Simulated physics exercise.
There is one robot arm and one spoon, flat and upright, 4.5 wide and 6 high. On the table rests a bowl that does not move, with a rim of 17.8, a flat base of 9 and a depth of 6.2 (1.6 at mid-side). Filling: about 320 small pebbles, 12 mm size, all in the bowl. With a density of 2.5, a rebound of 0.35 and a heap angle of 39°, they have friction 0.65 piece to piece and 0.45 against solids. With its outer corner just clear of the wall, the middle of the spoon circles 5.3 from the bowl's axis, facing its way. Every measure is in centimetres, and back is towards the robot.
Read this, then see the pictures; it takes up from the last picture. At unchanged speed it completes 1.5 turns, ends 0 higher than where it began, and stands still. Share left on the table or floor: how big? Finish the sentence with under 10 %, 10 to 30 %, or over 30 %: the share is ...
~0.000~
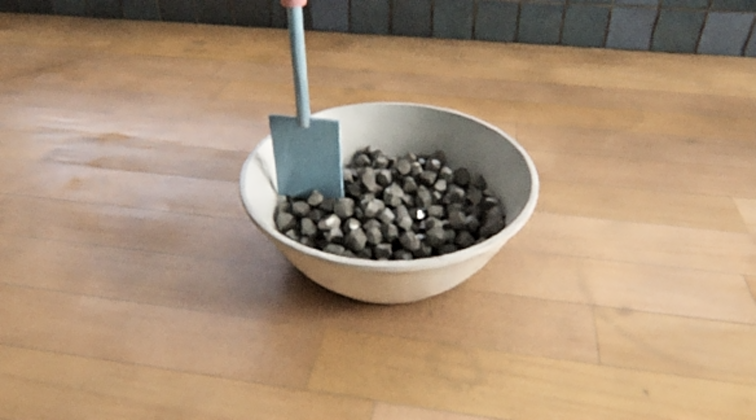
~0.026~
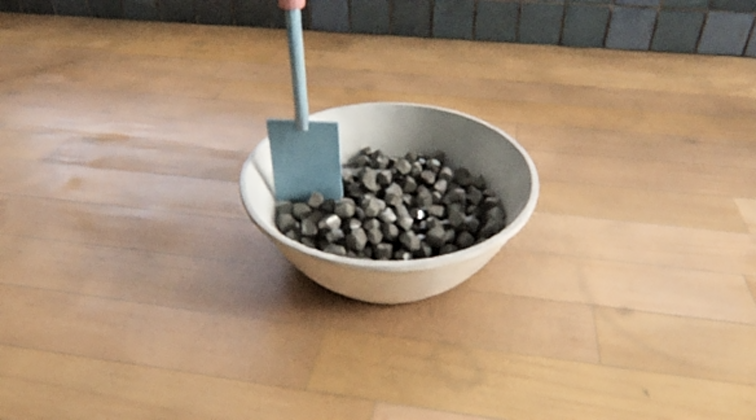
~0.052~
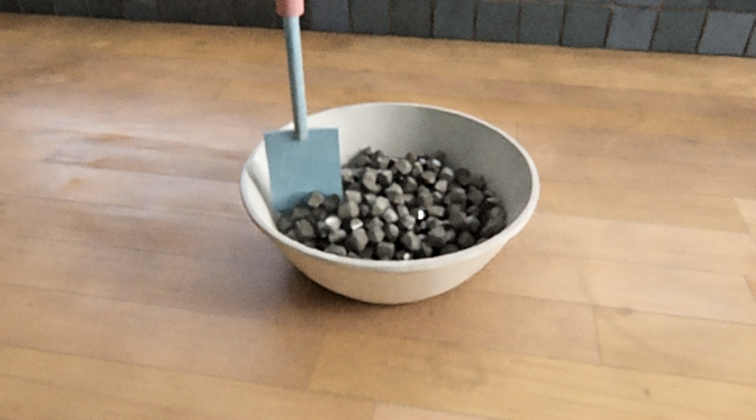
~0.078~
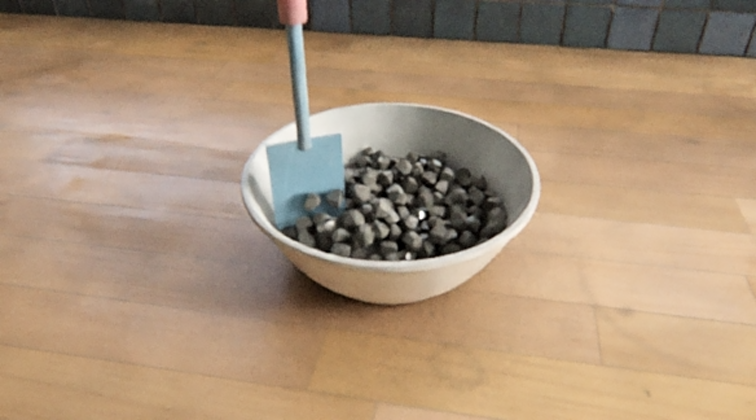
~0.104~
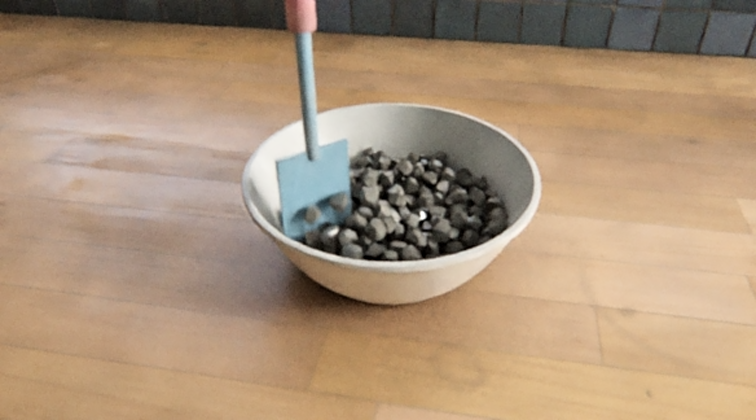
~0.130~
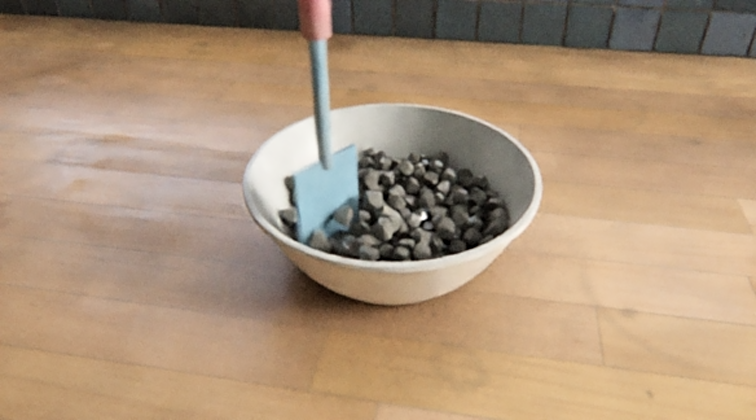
The share is 10 to 30 %.
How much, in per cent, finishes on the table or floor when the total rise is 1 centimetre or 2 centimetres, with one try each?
Around 10 percent, then 10 percent.
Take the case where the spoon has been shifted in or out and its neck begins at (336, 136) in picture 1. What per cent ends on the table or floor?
Roughly 20 per cent.
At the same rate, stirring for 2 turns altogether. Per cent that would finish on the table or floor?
It would be around 25 percent.
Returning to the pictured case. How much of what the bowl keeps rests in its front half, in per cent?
It comes to near 35 percent.
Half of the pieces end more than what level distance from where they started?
About 4 centimetres.
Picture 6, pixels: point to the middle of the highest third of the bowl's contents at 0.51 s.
(396, 151), roughly.
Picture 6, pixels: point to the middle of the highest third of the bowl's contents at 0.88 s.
I'd put it close to (397, 245).
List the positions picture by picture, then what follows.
Spoon neck at (302, 95), 0° round; upper third of the load around (392, 206), from x 285 to 495, top at y 155; 325 in the bowl, in the first frame.
Spoon neck at (300, 98), 4° round; upper third of the load around (393, 206), from x 285 to 495, top at y 155, in the second frame.
Spoon neck at (299, 107), 16° round; upper third of the load around (393, 205), from x 285 to 495, top at y 155, in the third frame.
Spoon neck at (302, 117), 29° round; upper third of the load around (395, 205), from x 290 to 495, top at y 155, in the fourth frame.
Spoon neck at (310, 126), 42° round; upper third of the load around (398, 213), from x 290 to 495, top at y 155, in the fifth frame.
Spoon neck at (323, 135), 55° round; upper third of the load around (402, 216), from x 290 to 500, top at y 155; 325 in the bowl, in the sixth frame.
By 0.51 s, 245° round, highest piece 9 above the table; 310 in the bowl, 9 on the table or floor, 6 in flight or on the tool.
By 0.88 s, 75° round, highest piece 8 above the table; 274 in the bowl, 46 on the table or floor, 5 in flight or on the tool.
By 1.27 s, 180° round, highest piece 6 above the table; 261 in the bowl, 64 on the table or floor.
By 1.97 s, 180° round, highest piece 6 above the table; 261 in the bowl, 64 on the table or floor.
Final count, 261 in the bowl, 64 on the table or floor. That is 20 % on the table or floor.
